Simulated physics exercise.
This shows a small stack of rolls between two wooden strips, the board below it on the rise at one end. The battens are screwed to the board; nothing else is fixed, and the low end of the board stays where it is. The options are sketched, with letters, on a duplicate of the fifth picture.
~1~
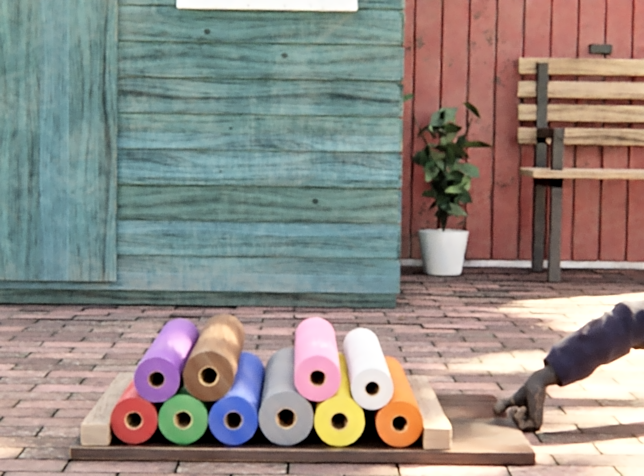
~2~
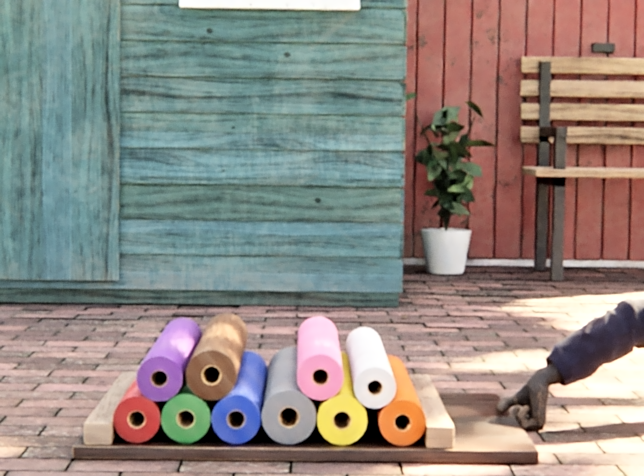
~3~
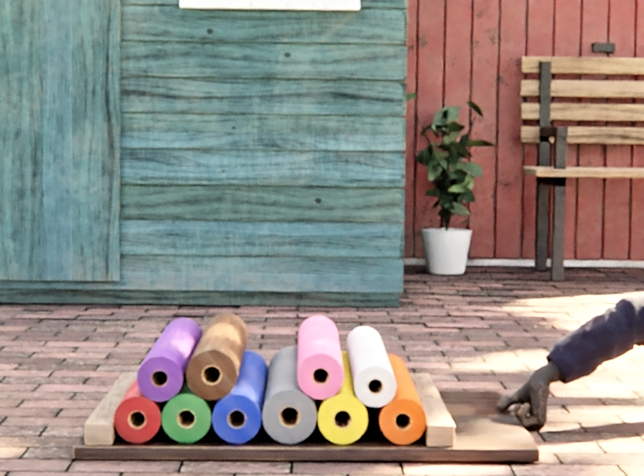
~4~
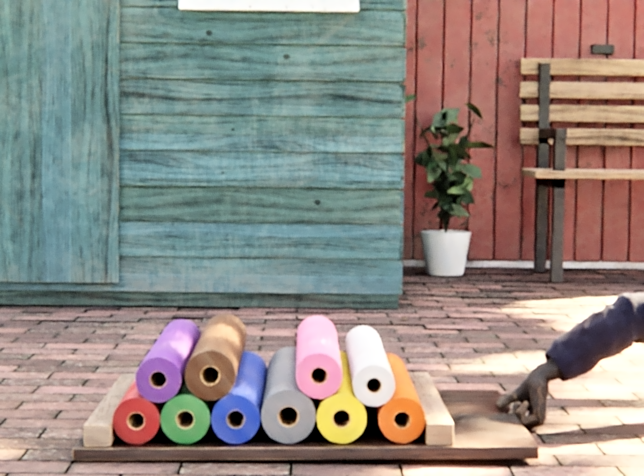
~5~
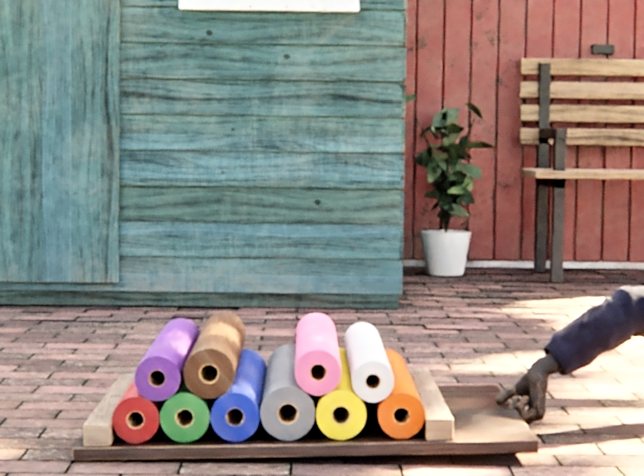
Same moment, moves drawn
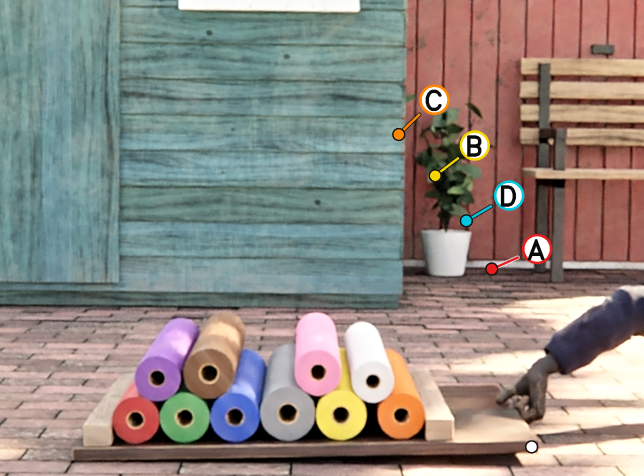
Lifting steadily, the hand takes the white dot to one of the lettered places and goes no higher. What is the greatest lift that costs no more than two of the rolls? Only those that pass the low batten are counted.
At most to D.
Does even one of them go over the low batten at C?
At C: Yes.
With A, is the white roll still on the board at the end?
The white roll: Yes.
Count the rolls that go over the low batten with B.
The count is four.
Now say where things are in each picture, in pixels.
Orange roll (399, 423); brown roll (209, 376); pink roll (318, 378), in the first frame.
Pink roll (320, 377); white roll (375, 387), in the second frame.
Board (307, 412); yellow roll (343, 419); orange roll (403, 421); grey roll (289, 417), in the third frame.
Board (306, 412); red roll (136, 420); green roll (185, 419), in the fourth frame.
Board (306, 409); red roll (136, 420); green roll (185, 418), in the fifth frame.
On the copy, A at (492, 269); B at (435, 176); C at (399, 135); D at (466, 221); the white dot at (532, 447).
On D. First, board at 18°.
Then, board at 31°.
Finally, board at 31°, two over the low batten (brown, purple).
By contrast, A none over the low batten; B four over the low batten (brown, pink, white, purple); C four over the low batten (brown, pink, white, purple).
